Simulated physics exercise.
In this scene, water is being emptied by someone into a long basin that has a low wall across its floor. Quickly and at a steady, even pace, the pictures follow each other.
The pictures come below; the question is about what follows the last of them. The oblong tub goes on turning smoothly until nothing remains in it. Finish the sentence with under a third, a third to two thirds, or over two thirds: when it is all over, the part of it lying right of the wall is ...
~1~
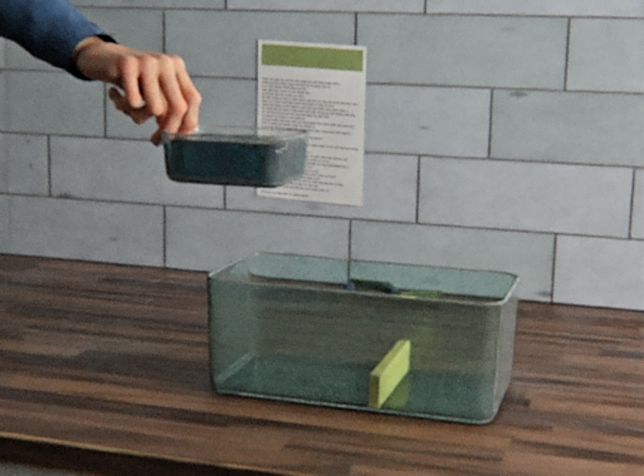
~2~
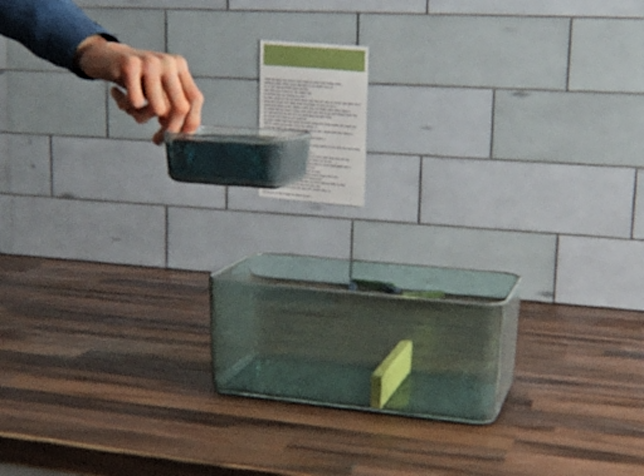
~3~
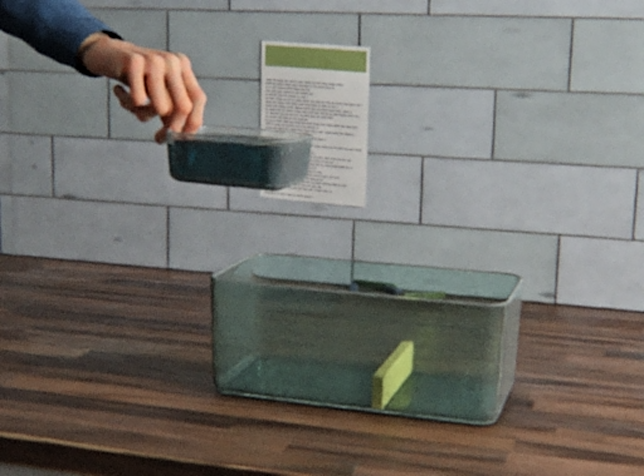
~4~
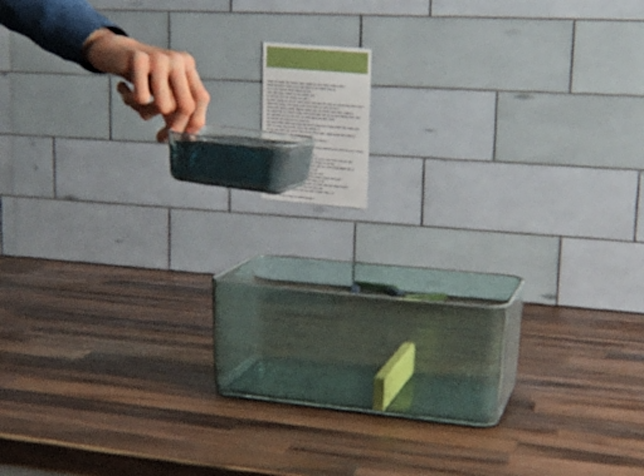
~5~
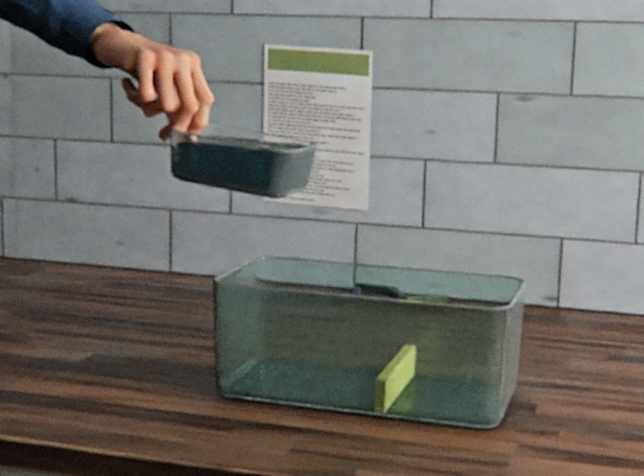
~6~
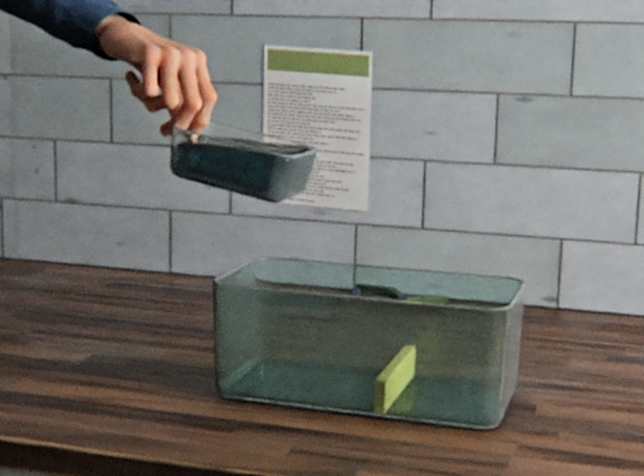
... under a third.
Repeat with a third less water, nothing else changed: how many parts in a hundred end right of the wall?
About 5 percent.
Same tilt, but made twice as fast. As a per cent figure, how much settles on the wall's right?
Near 15 in a hundred.
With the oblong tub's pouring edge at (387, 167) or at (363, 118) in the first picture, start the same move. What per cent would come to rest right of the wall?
It would come to near 80 per cent, and then near 75 per cent.
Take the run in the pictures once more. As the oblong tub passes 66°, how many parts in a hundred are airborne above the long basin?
35 per cent.
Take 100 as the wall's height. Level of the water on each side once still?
Left: 50 %. Right: 10 %.
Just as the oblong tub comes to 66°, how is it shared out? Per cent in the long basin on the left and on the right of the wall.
Left 40 %, right 0 %.
A moment on, the oblong tub is tipped part way and 25 per cent is still to pour, 38 is left of the wall and 0 right of it.
Next, the oblong tub is tipped right over and 3 per cent is still to pour, 88 is left of the wall and 5 right of it.
Then the oblong tub is tipped right over and 0 per cent is still to pour, 93 is left of the wall and 7 right of it.
Later the oblong tub is tipped right over and 0 per cent is still to pour, 93 is left of the wall and 7 right of it.
In the end 93 per cent lies left of the wall, 7 right of it and 0 outside.
